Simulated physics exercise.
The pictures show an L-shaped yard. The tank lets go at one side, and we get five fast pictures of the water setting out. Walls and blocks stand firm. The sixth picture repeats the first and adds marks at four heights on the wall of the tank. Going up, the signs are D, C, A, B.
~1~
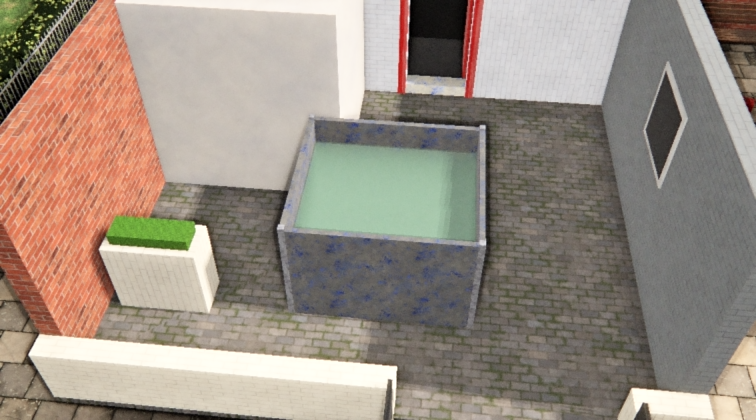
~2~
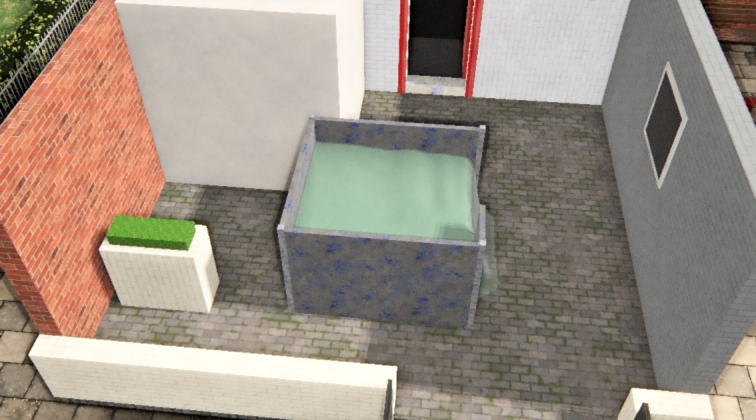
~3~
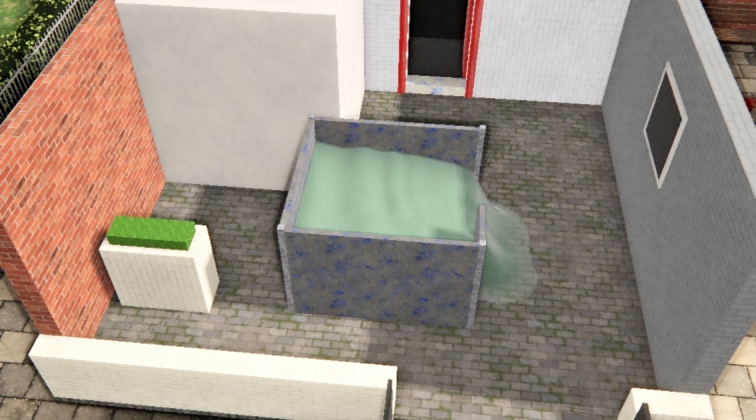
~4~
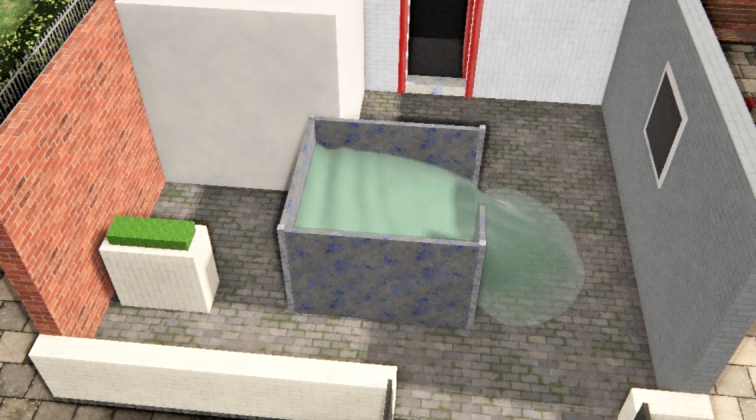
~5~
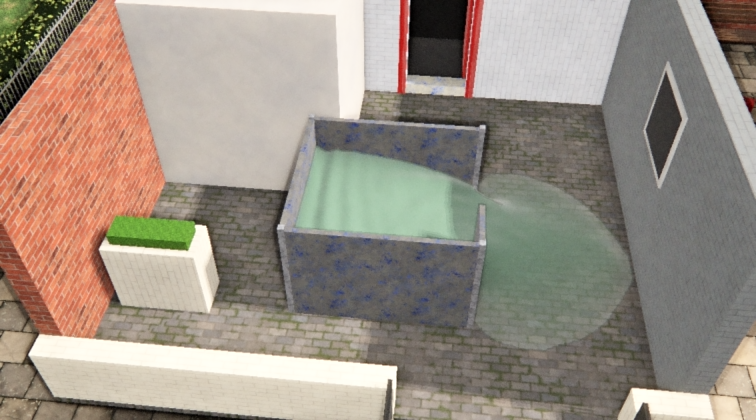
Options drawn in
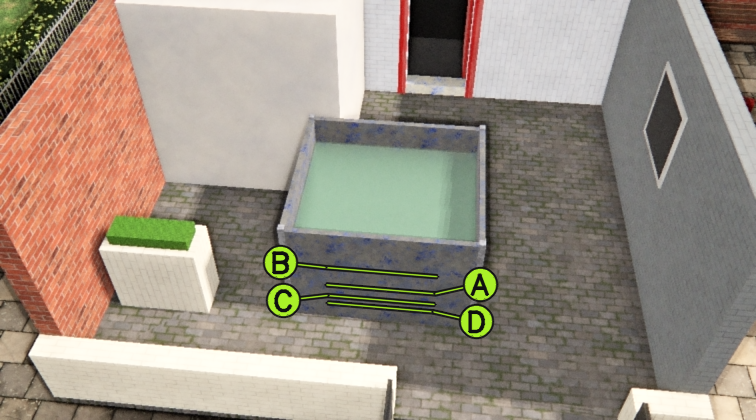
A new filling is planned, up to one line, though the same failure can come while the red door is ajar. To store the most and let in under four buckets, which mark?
B will do.
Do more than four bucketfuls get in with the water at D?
No, that is safe.
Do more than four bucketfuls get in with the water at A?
No, not at all.
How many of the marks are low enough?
All of the four.
In lime, A at (380, 289); B at (380, 272); C at (380, 299); D at (380, 307); from the bottom up D, C, A, B.
With A, nothing gets over.
With B, a splash gets over, under a bucket.
With C, nothing gets over.
With D, nothing gets over.
